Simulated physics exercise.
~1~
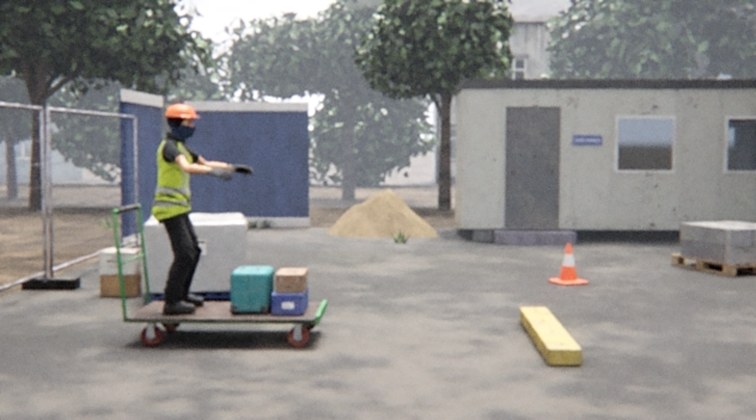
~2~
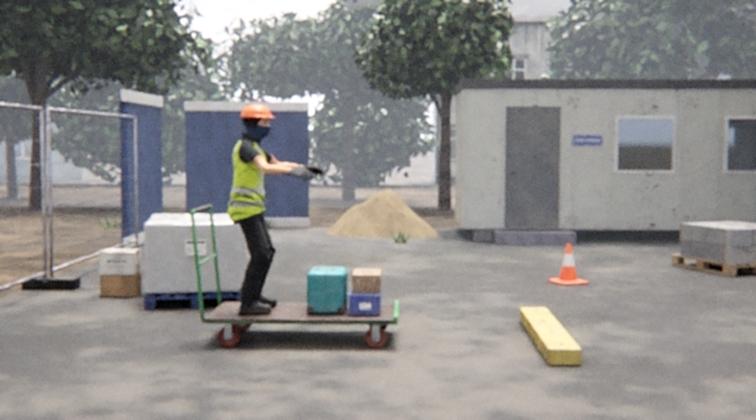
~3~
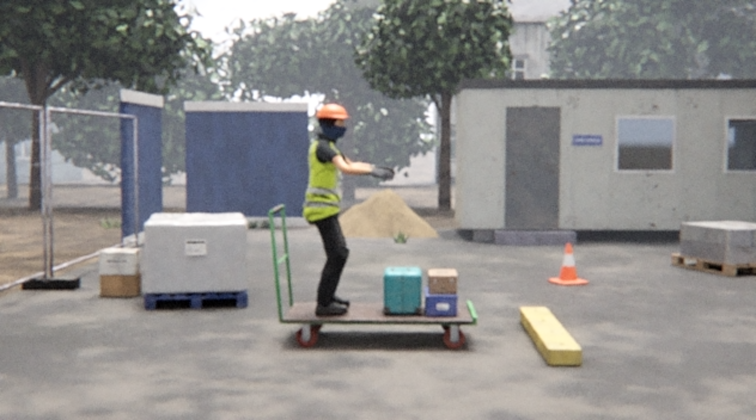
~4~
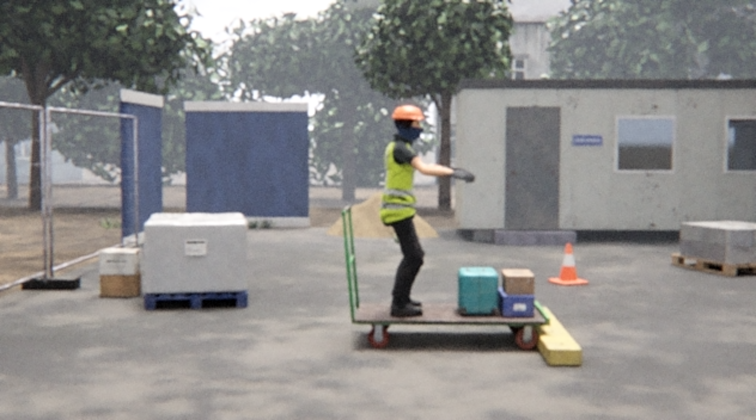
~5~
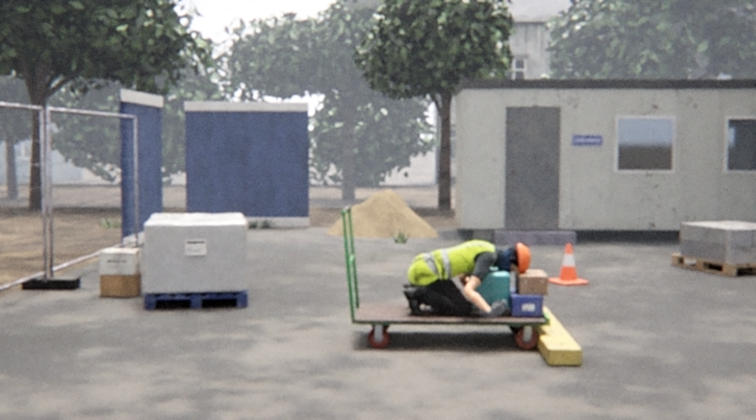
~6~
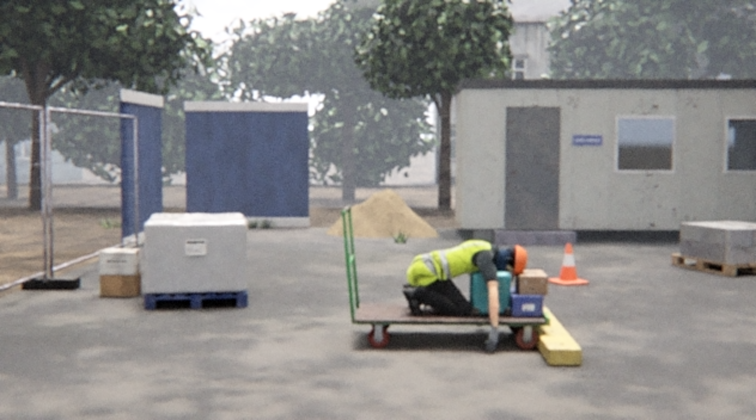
In the video, a worker in an orange helmet rides standing on a flat trolley carrying boxes and a teal case, rolling right until it stops at a yellow kerb. The worker crumples forward onto the cargo, one arm hanging over the side, and everything stays aboard.
